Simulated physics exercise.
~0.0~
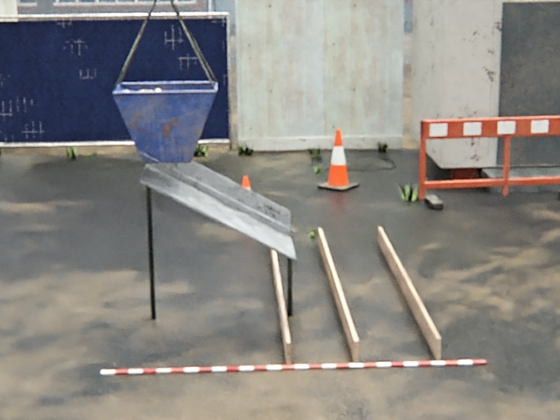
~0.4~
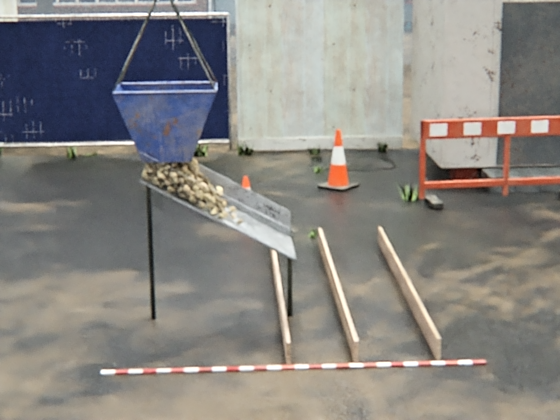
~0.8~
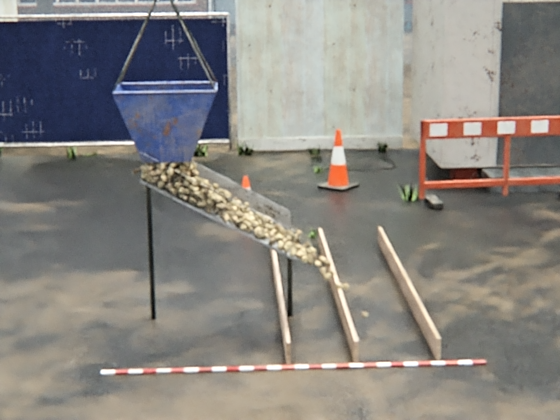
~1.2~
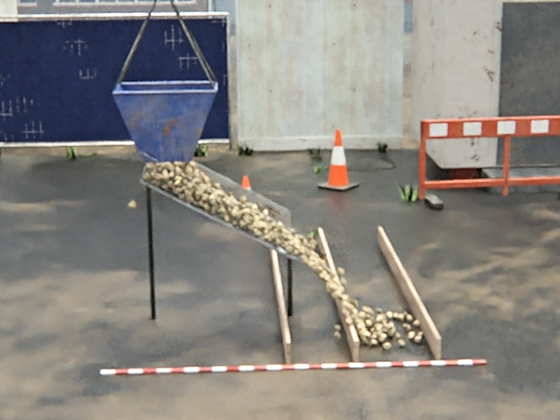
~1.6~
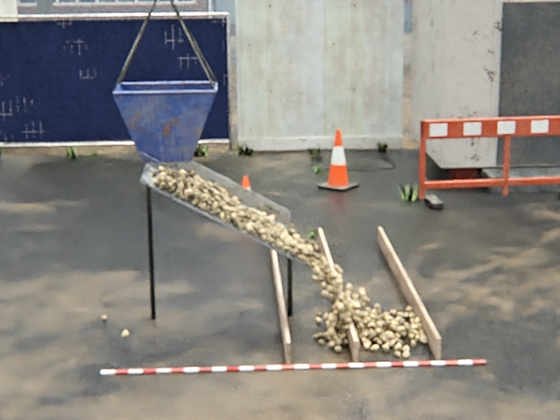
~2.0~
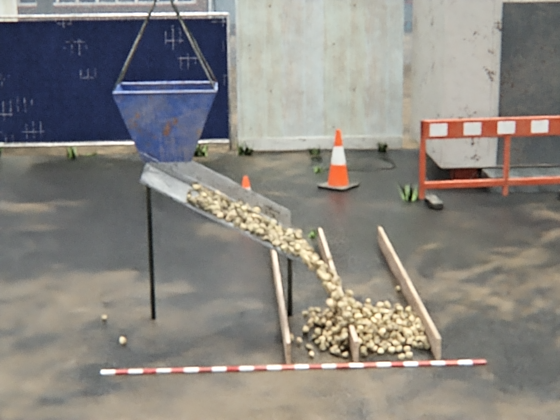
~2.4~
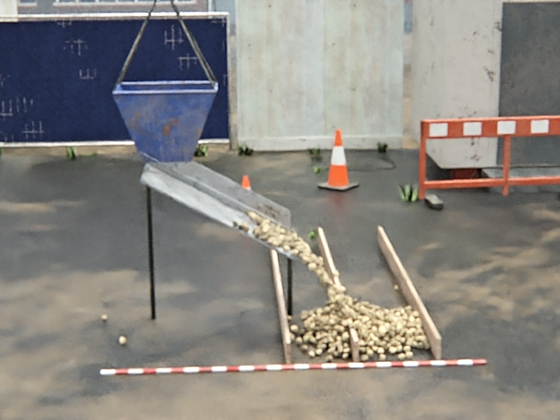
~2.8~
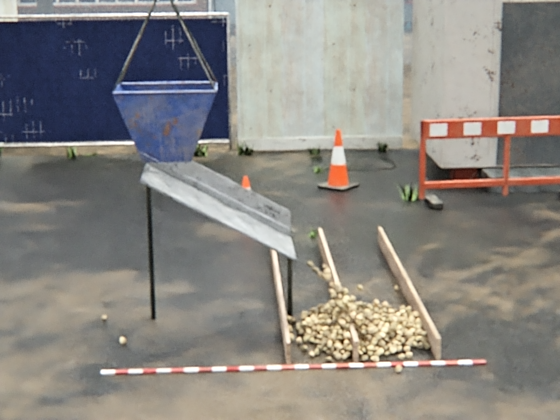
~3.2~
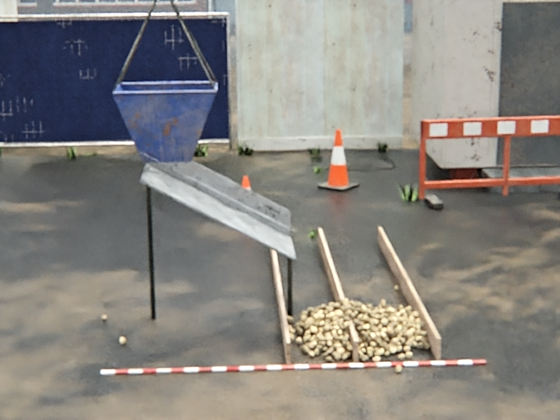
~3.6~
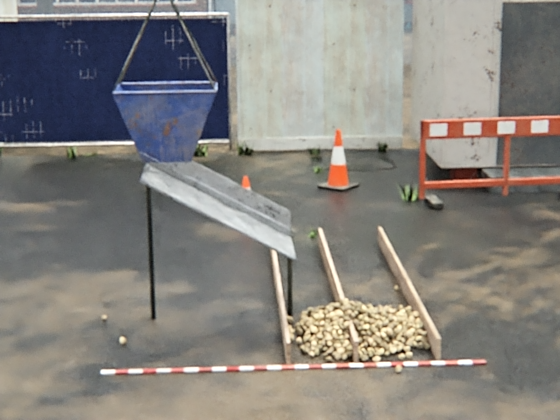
Pale, broken stones dropped from a hanging blue skip onto a sloping metal chute, slid down to the right and spilled among three wooden planks on the ground, where they settled in a low heap across both bays, with more in the right one.
